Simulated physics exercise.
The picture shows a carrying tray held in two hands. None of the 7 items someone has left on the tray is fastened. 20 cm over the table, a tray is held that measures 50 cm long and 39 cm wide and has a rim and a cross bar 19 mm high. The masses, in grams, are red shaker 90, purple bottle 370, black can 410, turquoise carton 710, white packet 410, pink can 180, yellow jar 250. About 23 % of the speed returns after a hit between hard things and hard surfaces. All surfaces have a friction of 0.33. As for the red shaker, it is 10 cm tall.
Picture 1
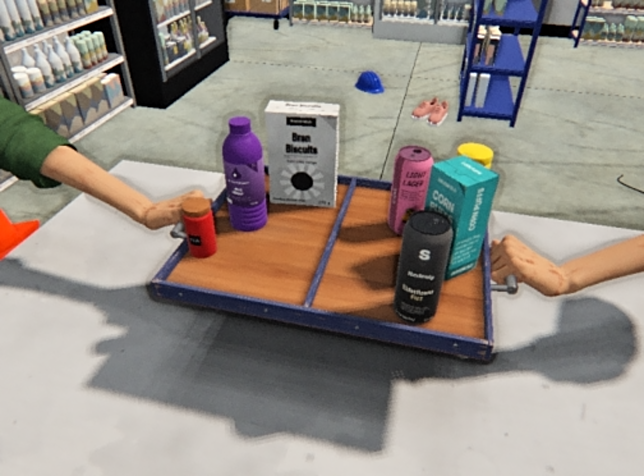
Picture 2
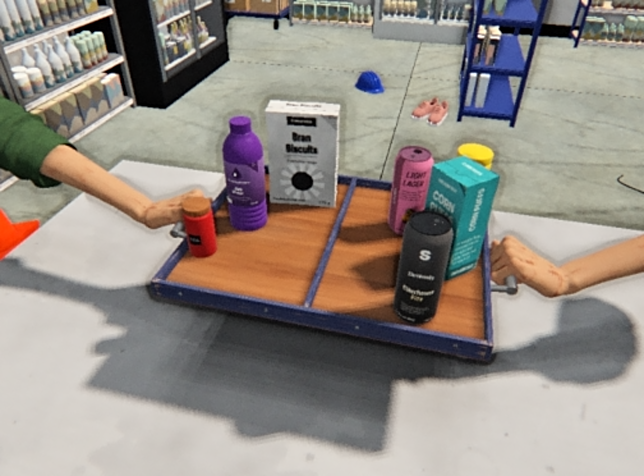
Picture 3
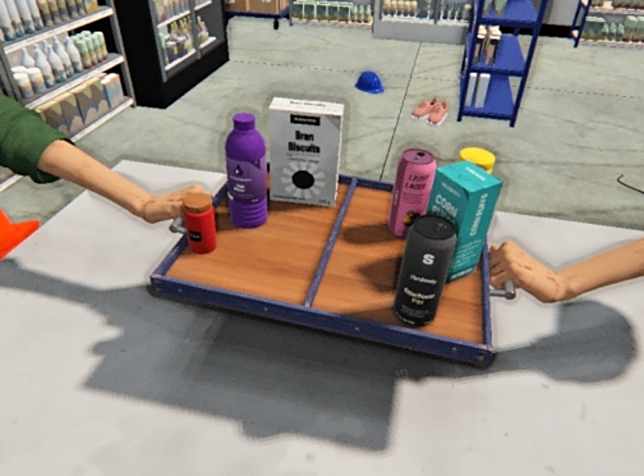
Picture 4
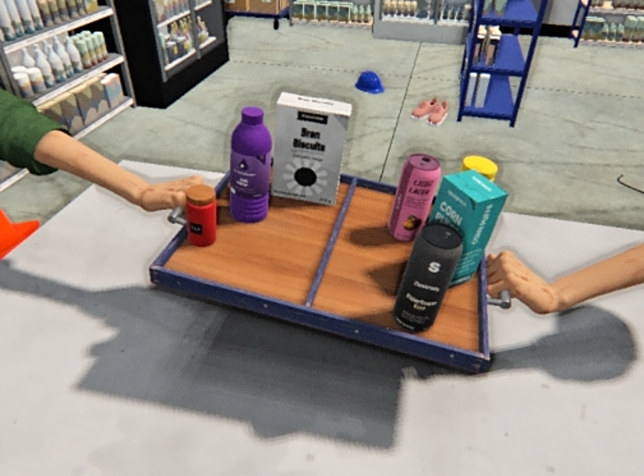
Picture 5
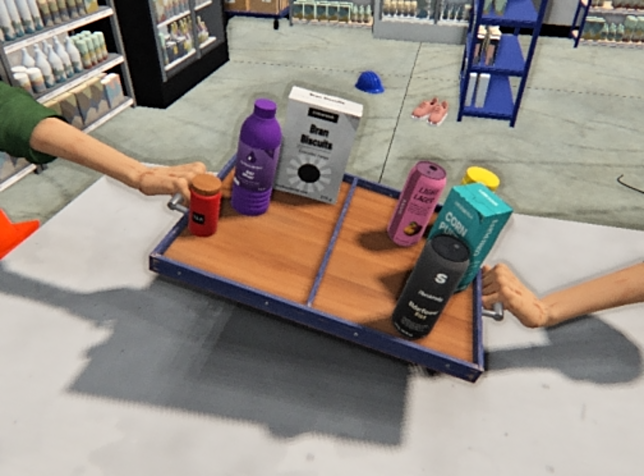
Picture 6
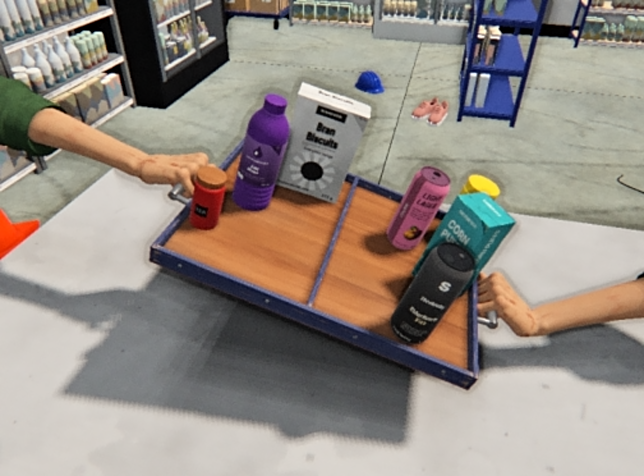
In a shop, two hands hold a wooden tray carrying a red shaker, purple bottle, white packet, cans, a turquoise carton and a yellow jar level, then tilt it steadily down to the right, the items leaning with it.
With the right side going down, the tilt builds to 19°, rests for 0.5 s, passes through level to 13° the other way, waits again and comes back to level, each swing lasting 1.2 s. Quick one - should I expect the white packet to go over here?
No, it will stay standing.
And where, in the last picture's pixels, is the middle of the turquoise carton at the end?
Its centre ends close to (461, 220) in the last view.
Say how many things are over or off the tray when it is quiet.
In all, 0.
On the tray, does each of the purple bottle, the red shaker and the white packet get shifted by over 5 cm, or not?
In short, the purple bottle leaves its position, the red shaker leaves its position, the white packet stays close to home.
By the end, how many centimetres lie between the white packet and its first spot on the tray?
Roughly 2 cm.
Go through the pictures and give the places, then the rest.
The first frame shows tray level; white packet (304, 156); red shaker (200, 228).
The second frame shows tray level; black can (421, 271); turquoise carton (455, 219).
The third frame shows tray tilted 2°, right edge down; pink can (411, 195).
The fourth frame shows tray tilted 7°, right edge down; red shaker (202, 216); purple bottle (251, 166).
The fifth frame shows tray tilted 12°, right edge down; black can (429, 290); turquoise carton (460, 242).
The sixth frame shows tray tilted 17°, right edge down; white packet (320, 146); pink can (417, 210).
Then, 0.70 s past the last view, tray tilted 19°, right edge down; white packet shifted 2 cm near (331, 149); purple bottle shifted 3 cm; red shaker shifted 3 cm.
Then, 1.10 s past the last view, tray tilted 15°, right edge down; white packet shifted 2 cm near (327, 150); purple bottle shifted 8 cm; red shaker shifted 8 cm.
Then, 1.80 s past the last view, tray tilted 11°, left edge down; white packet shifted 2 cm near (303, 164); purple bottle shifted 9 cm; red shaker shifted 8 cm.
Finally, not toppled but over 5 cm from the start, red shaker, purple bottle, black can and pink can; the other 3 still in place (within 5 cm). Final places as that camera would see them, white packet near (312, 157).
